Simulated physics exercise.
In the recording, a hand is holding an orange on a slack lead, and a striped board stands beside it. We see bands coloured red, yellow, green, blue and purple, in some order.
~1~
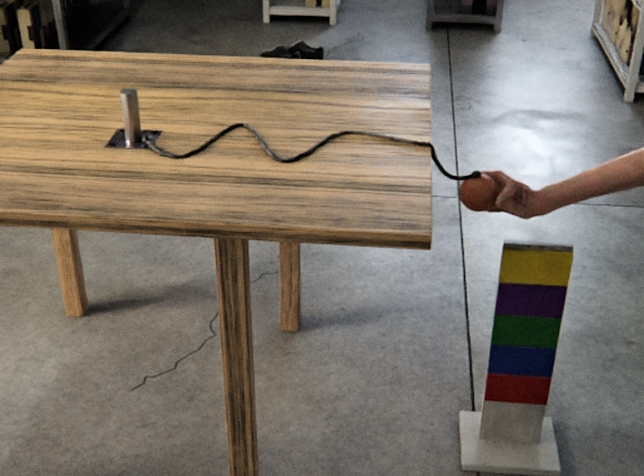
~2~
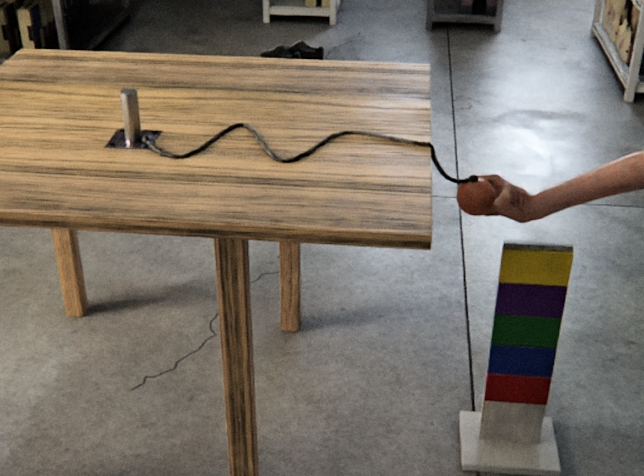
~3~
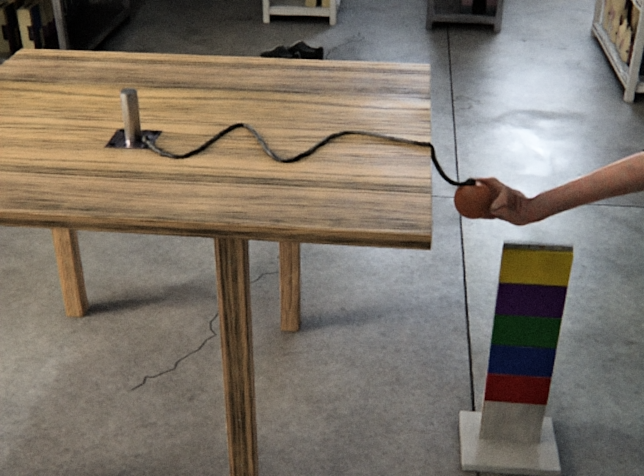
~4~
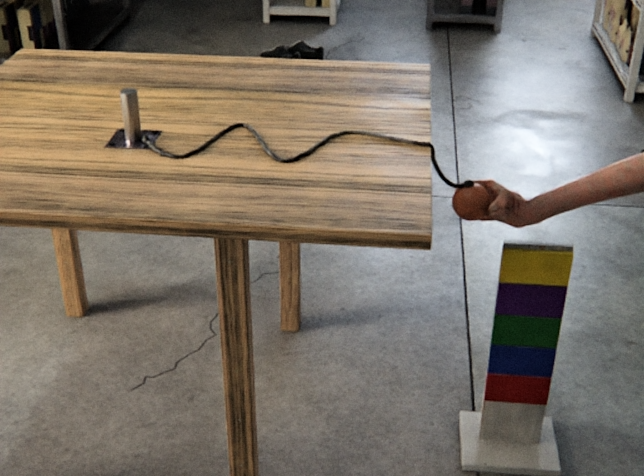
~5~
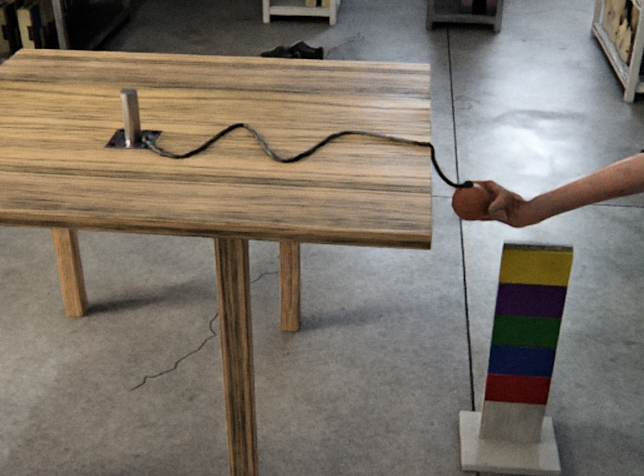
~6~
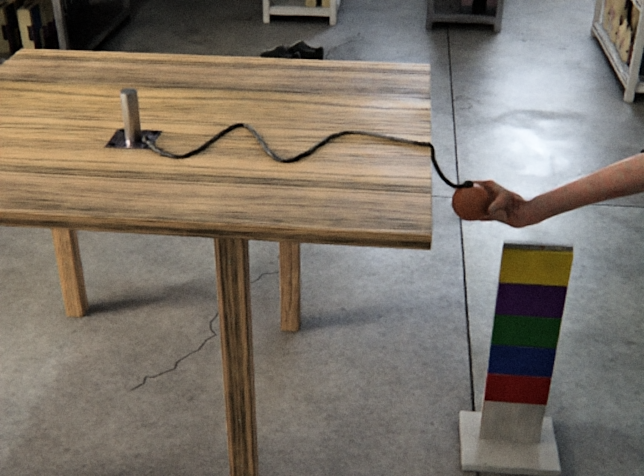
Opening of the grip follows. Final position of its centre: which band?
Band: Blue.
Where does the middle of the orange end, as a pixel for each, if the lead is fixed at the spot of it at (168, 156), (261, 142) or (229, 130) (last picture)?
Going through the tries, I'd expect close to (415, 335), (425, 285) and lastly (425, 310).
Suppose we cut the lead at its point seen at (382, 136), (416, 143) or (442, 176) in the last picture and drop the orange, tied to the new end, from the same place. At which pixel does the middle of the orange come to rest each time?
Respectively (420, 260), (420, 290) and (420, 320).
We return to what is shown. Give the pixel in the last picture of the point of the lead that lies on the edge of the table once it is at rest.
That spot lies near (306, 154).
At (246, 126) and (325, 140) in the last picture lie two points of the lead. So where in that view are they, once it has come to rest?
End points: Roughly (311, 142); roughly (429, 187).
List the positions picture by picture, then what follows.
Orange (479, 193); yellow (536, 269); purple (531, 301); green (526, 332); blue (522, 362); red (518, 390), in the first frame.
Orange (476, 197); lead through (169, 155) (228, 130) (267, 150) (324, 143) (397, 139), in the second frame.
Orange (473, 200), in the third frame.
Orange (472, 202); lead through (169, 155) (228, 130) (267, 150) (324, 143) (397, 139), in the fourth frame.
Orange (471, 203), in the fifth frame.
Orange (471, 203); lead through (169, 155) (228, 130) (267, 150) (324, 143) (397, 139), in the sixth frame.
A little later, orange near (443, 351); level with blue.
Next, orange near (402, 346); level with blue.
When it is over, orange near (415, 350); level with blue. Its middle rests at the blue band.
